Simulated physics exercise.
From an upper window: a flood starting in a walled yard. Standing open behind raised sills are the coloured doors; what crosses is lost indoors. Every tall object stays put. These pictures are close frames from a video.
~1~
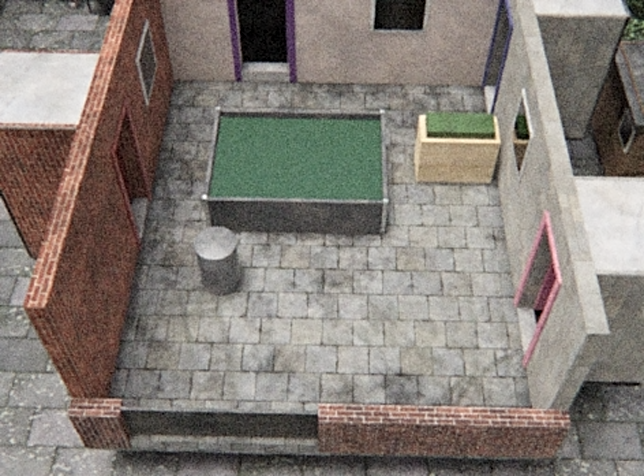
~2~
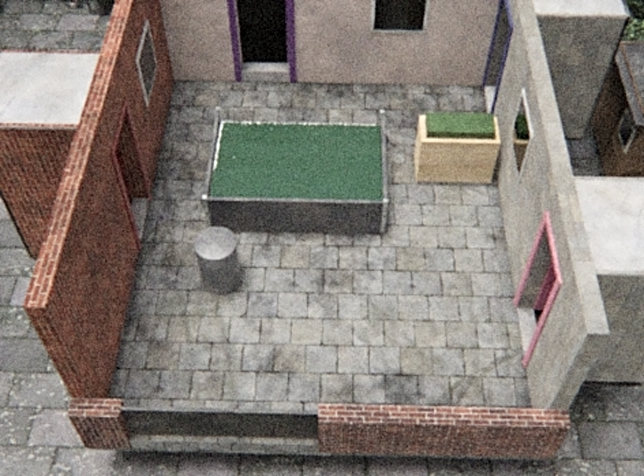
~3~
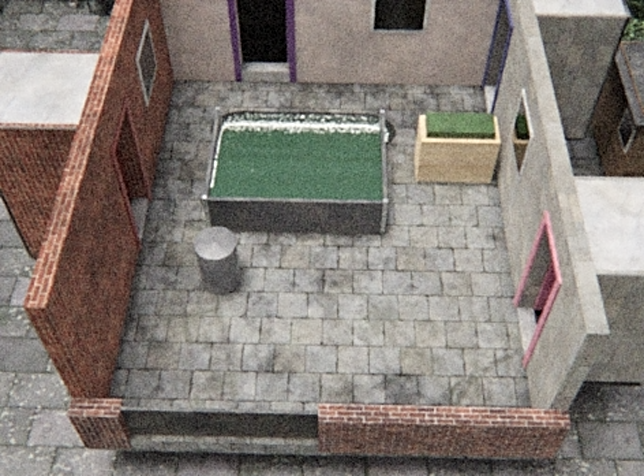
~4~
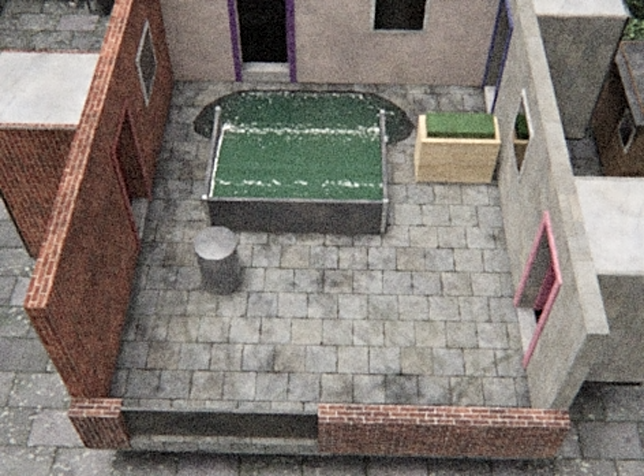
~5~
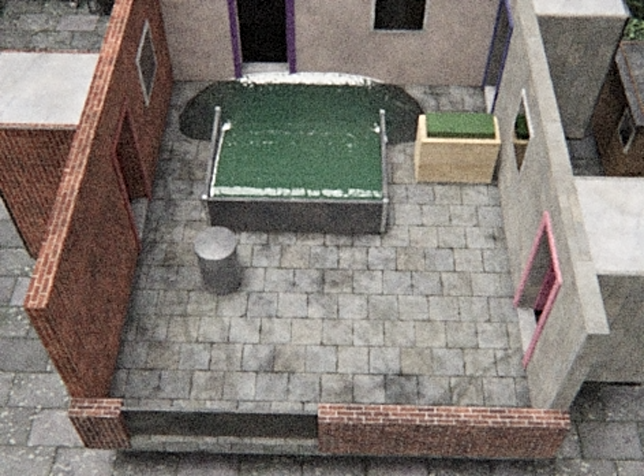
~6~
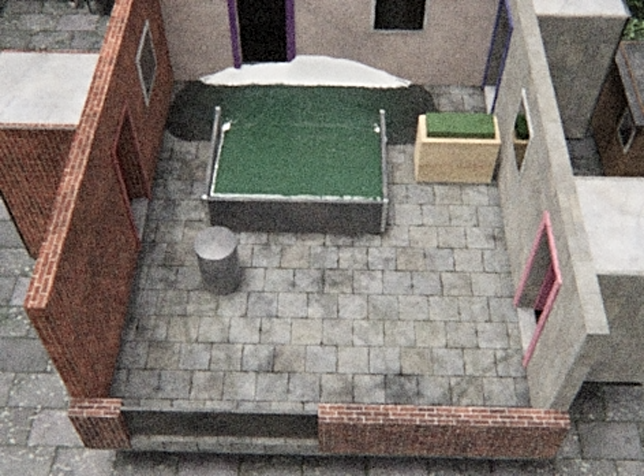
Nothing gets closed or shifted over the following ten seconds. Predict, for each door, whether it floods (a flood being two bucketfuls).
At the end, the red door stays within two buckets of inflow; the pink door passes two buckets of inflow; the blue door passes two buckets of inflow; the purple door passes two buckets of inflow.
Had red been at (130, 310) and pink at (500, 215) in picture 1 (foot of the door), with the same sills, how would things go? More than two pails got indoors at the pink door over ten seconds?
What follows is that the pink door remains below.
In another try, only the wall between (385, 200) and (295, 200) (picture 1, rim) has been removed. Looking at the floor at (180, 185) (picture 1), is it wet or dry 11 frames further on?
At that place: Clear.
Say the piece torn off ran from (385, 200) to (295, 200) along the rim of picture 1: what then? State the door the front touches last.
The purple door.
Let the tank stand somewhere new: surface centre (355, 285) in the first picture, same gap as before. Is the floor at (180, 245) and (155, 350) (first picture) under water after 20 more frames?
Points in order: Bare; bare.
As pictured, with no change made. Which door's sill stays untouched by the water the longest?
That is the door marked pink.
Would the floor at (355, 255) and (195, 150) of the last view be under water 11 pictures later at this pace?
Not wet, soaked.
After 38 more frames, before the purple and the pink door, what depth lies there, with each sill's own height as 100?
Some 40 percent, then some 40 percent.
A moment on, water covers 20 % of the floor; the red door not reached, the pink door not reached, the blue door not reached, the purple door over two buckets in.
Next, water covers 30 % of the floor; the red door not reached, the pink door not reached, the blue door over two buckets in, the purple door far over two buckets in.
Then, water covers 50 % of the floor; the red door wet at the sill, nothing in, the pink door not reached, the blue door far over two buckets in, the purple door far over two buckets in.
Later, water covers 75 % of the floor; the red door wet at the sill, nothing in, the pink door wet at the sill, nothing in, the blue door far over two buckets in, the purple door far over two buckets in.
In the end, water covers 95 % of the floor; the red door wet at the sill, nothing in, the pink door over two buckets in, the blue door far over two buckets in, the purple door far over two buckets in.
